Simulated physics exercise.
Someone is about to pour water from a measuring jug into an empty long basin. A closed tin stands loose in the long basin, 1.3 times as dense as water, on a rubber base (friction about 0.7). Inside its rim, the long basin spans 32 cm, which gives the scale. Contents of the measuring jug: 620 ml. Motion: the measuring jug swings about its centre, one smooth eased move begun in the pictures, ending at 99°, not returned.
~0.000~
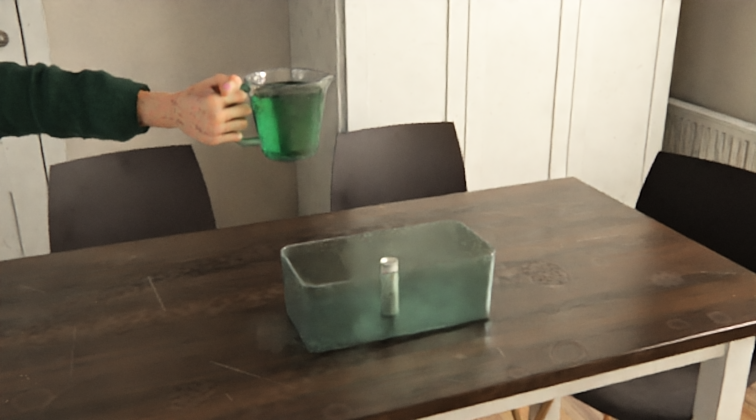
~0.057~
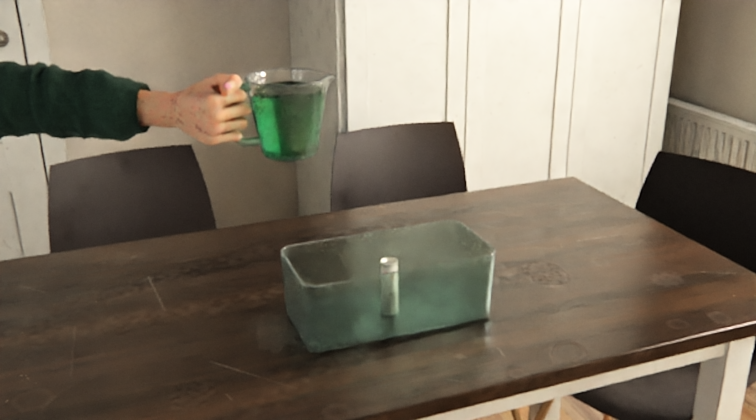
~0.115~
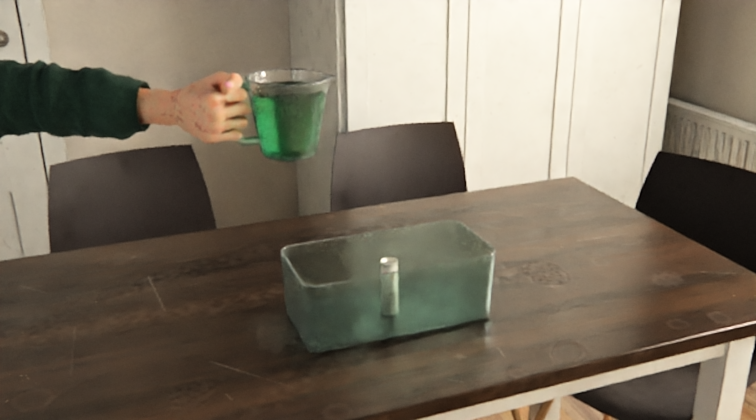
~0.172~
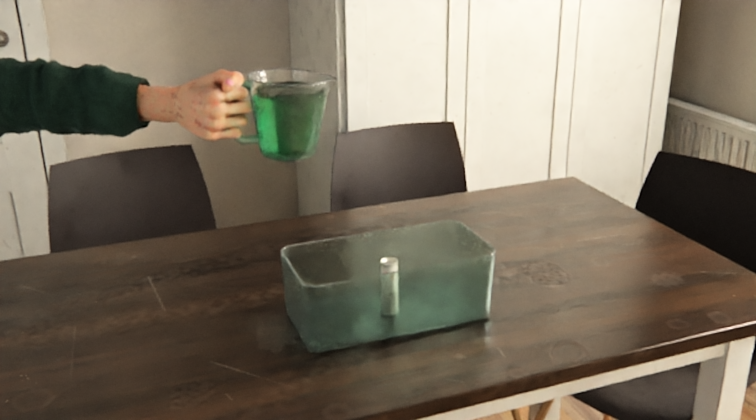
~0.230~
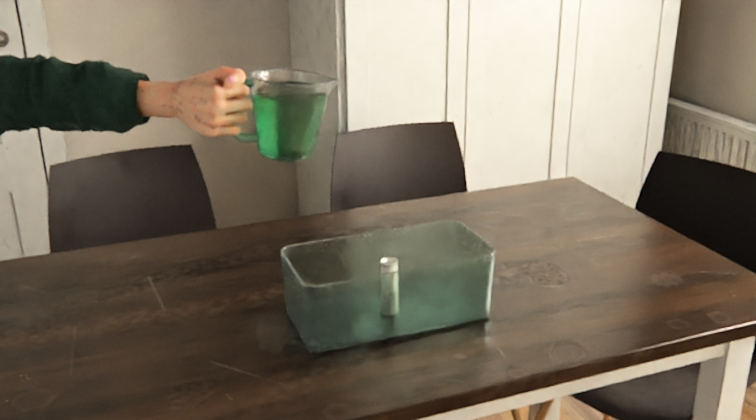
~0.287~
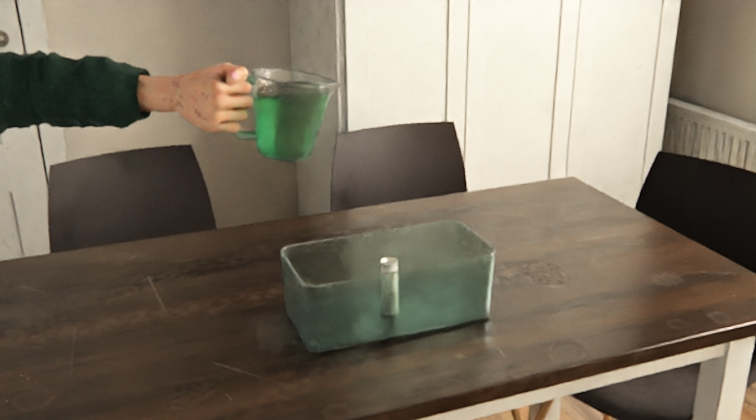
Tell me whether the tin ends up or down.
It is not upset.
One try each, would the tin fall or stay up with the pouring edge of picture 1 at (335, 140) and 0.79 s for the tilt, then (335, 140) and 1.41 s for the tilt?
The tin overturns the first time and overturns the second time.
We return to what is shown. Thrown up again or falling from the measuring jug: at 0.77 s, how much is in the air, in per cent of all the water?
Estimate: Some 20 % of the total.
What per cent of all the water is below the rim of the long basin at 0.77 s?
Around 3 percent.
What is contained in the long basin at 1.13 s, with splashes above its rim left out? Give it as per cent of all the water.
I'd put it at roughly 48 per cent.
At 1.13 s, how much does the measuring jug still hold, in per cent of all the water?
About 24 per cent.
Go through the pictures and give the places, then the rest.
In the first picture, it leans 0°; its right rim is at (335, 74); the water meets the walls at (250, 92) and (322, 85); the long basin's rim runs from (291, 268) to (477, 236); the tin's top is at (389, 264).
In the second picture, it leans 0°; its right rim is at (335, 75); the water meets the walls at (250, 92) and (322, 85).
In the third picture, it leans 2°; its right rim is at (336, 76); the water meets the walls at (251, 91) and (323, 86).
In the fourth picture, it leans 4°; its right rim is at (337, 77); the water meets the walls at (252, 91) and (324, 86).
In the fifth picture, it leans 6°; its right rim is at (339, 80); the water meets the walls at (253, 91) and (326, 86).
In the sixth picture, it leans 10°; its right rim is at (340, 83); the water meets the walls at (255, 92) and (329, 86).
After 0.77 s the tilt is 57° and 77 per cent is still to pour; the tin stands where it began.
After 1.13 s the tilt is 90° and 24 per cent is still to pour; the tin stands where it began.
After 1.50 s the tilt is 99° and 1 per cent is still to pour; the tin stands 1 cm from where it began.
After 1.91 s the tilt is 99° and 0 per cent is still to pour; the tin stands 1 cm from where it began.
In the end the tin stands 1 cm from where it began.
